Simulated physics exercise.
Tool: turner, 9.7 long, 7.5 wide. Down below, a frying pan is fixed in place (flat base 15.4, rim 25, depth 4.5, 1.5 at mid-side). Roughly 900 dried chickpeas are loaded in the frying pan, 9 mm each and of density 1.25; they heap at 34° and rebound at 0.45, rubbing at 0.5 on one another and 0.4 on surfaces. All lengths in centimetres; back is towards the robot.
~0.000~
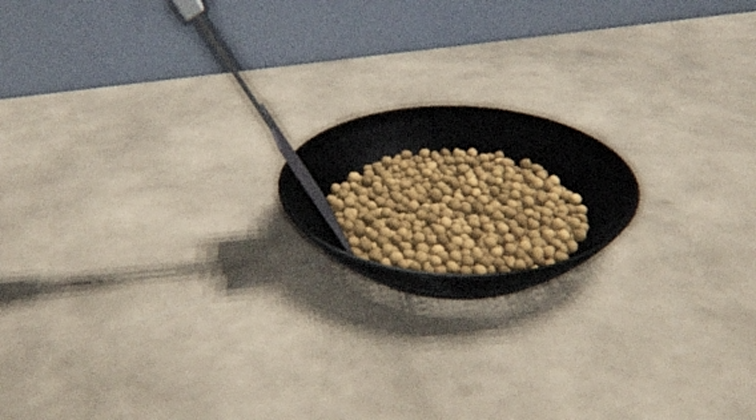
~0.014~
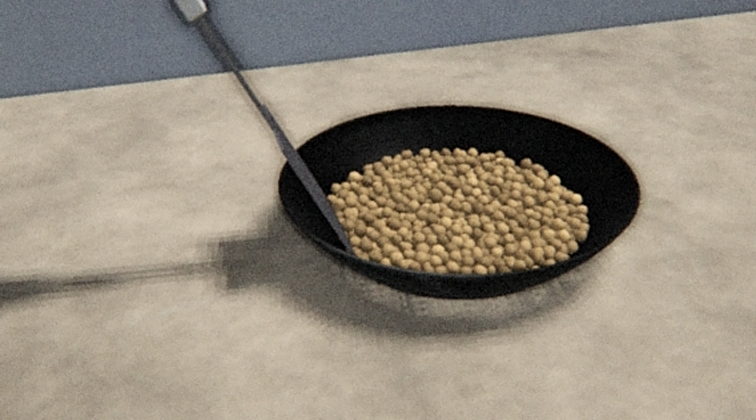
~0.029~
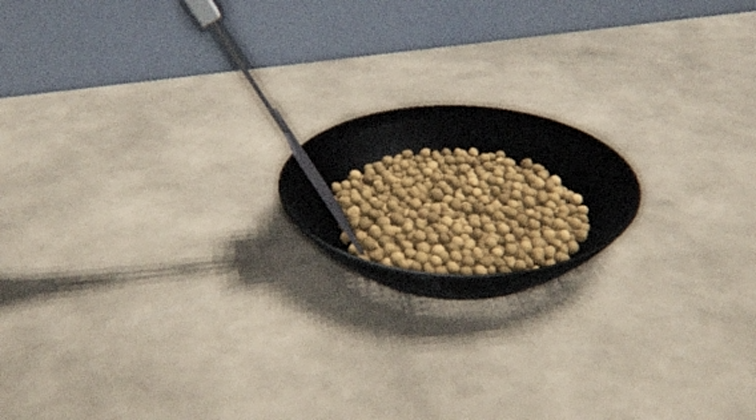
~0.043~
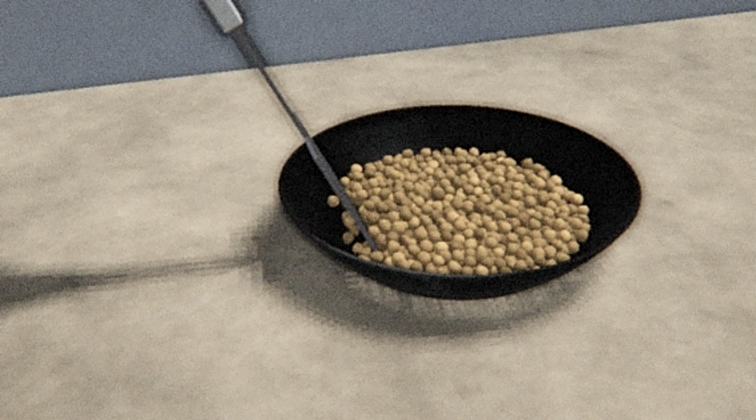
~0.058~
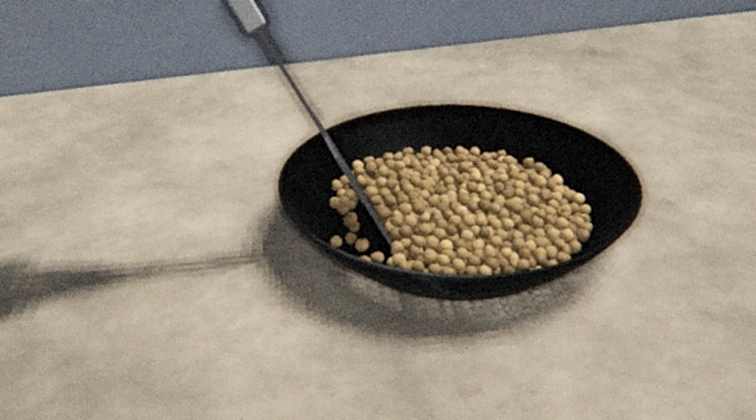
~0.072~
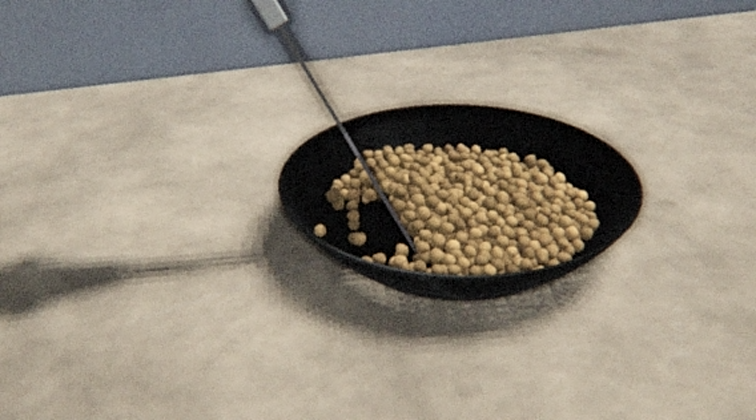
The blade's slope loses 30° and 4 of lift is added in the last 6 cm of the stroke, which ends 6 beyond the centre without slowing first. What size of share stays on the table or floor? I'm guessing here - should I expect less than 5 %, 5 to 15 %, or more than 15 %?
You should expect 5 to 15 %.
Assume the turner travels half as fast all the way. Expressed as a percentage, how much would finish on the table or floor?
It would be roughly 0 percent.
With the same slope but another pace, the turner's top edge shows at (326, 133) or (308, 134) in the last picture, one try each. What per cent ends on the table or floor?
Roughly 5 per cent, then roughly 0 per cent.
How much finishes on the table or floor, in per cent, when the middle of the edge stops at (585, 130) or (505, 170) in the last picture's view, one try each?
First try roughly 25 percent, second roughly 5 percent.
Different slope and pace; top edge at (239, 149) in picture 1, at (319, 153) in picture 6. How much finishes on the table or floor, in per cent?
Off the vessel, on the table or floor: Some 10 percent.
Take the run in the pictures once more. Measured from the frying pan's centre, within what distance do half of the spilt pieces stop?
About 26 cm out from the centre.
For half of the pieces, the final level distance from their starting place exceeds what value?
Somewhere around 3 centimetres, I'd say.
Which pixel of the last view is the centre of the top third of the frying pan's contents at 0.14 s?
I'd say close to (501, 185).
After 0.11 s, sloping 63°, highest piece 9 above the table; 900 in the frying pan.
After 0.14 s, sloping 51°, highest piece 11 above the table; 898 in the frying pan, 2 on the blade or in flight.
After 0.36 s, sloping 34°, highest piece 6 above the table; 812 in the frying pan, 86 on the table or floor, 2 on the blade or in flight.
After 1.41 s, sloping 34°, highest piece 5 above the table; 810 in the frying pan, 90 on the table or floor.
In the end, 810 in the frying pan, 90 on the table or floor. That is 10 % on the table or floor.
